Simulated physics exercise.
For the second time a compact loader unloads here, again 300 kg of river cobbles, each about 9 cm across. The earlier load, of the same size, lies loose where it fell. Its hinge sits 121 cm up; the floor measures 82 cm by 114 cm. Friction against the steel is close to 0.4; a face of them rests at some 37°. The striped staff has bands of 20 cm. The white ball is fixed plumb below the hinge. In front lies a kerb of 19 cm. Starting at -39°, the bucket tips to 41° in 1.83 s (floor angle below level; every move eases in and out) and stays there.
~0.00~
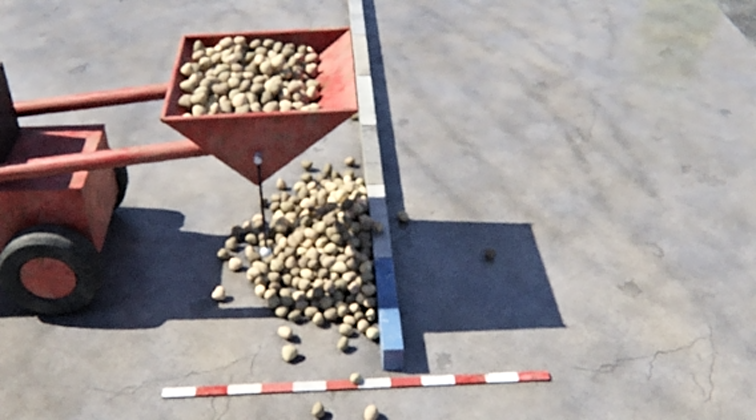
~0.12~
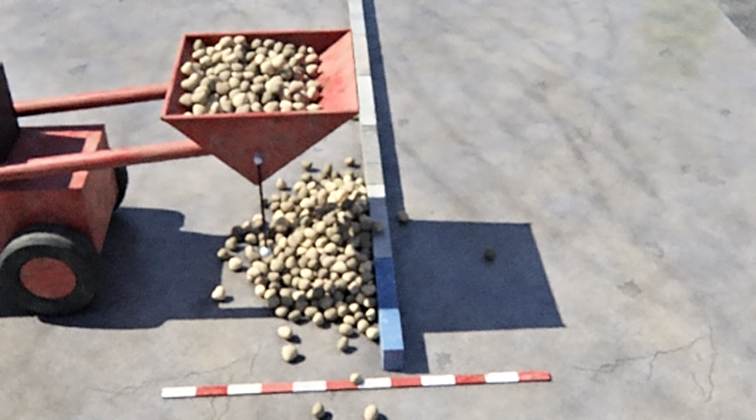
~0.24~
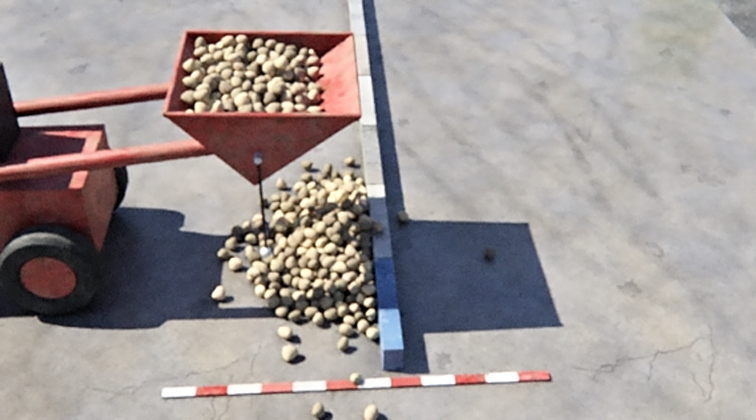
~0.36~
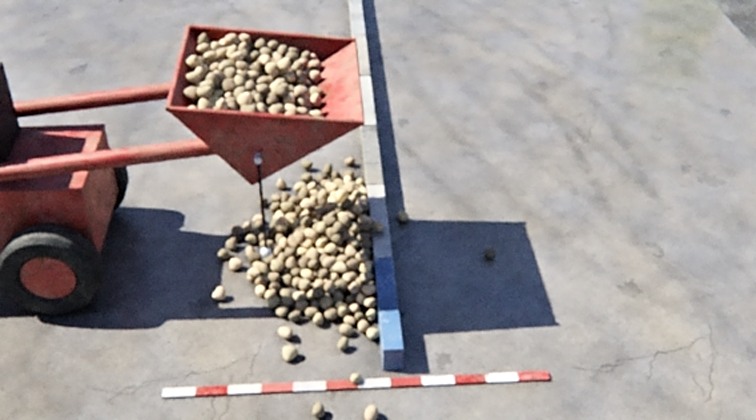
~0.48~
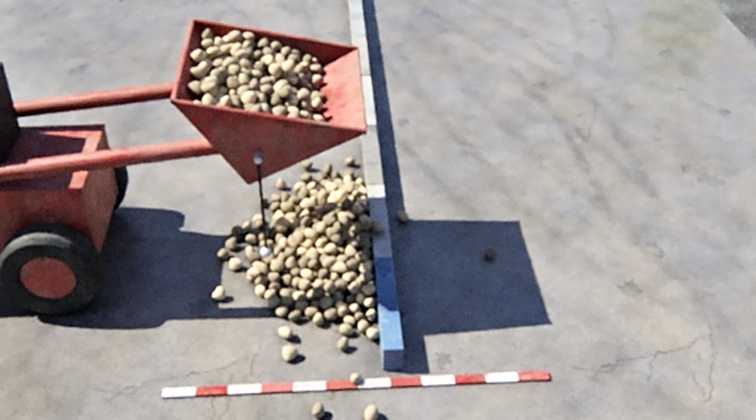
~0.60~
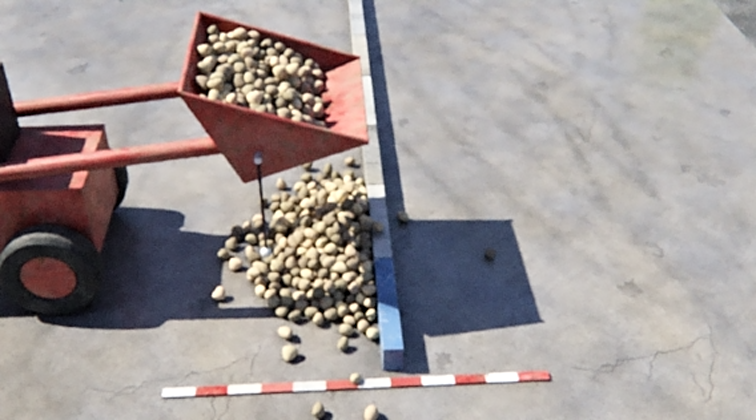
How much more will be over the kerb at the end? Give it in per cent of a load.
Roughly 59 per cent of a load more.
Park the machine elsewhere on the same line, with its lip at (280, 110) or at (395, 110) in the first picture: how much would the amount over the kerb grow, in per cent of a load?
First some 0, then 95 per cent.
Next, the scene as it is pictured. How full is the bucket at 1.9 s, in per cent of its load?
About 15 per cent.
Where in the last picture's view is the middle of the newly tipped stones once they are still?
Near (404, 236).
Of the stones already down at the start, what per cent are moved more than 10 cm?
About 0 per cent.
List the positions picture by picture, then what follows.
In the first frame, the bucket is at -39°, its lip at (358, 110); the top of the load is at (240, 58). The earlier load is highest near (341, 226), 26 cm above ground level, 99 % on this side of the kerb, 1 % over the kerb.
In the second frame, the bucket is at -38°, its lip at (359, 112); the top of the load is at (235, 58); the stones move at 0.1 m/s on average.
In the third frame, the bucket is at -35°, its lip at (361, 116); the top of the load is at (237, 57); the stones move at 0.1 m/s on average.
In the fourth frame, the bucket is at -31°, its lip at (364, 123); the top of the load is at (223, 52); the stones move at 0.2 m/s on average.
In the fifth frame, the bucket is at -25°, its lip at (367, 132); the top of the load is at (218, 50); the stones move at 0.2 m/s on average.
In the sixth frame, the bucket is at -19°, its lip at (369, 142); the top of the load is at (219, 47); the stones move at 0.2 m/s on average.
After 1.4 s the floor is at 28°; in per cent of one load, 96 in the bucket, 103 on this side of the kerb, 1 over the kerb; the foremost stones are at (392, 222).
After 1.9 s the floor is at 41°; in per cent of one load, 17 in the bucket, 157 on this side of the kerb, 26 over the kerb; the foremost stones are at (472, 239).
After 2.3 s the floor is at 41°; in per cent of one load, 0 in the bucket, 149 on this side of the kerb, 51 over the kerb; the foremost stones are at (525, 223).
After 4.9 s the floor is at 41°; in per cent of one load, 0 in the bucket, 140 on this side of the kerb, 60 over the kerb; the foremost stones are at (591, 220). Net gain over the kerb, 59.
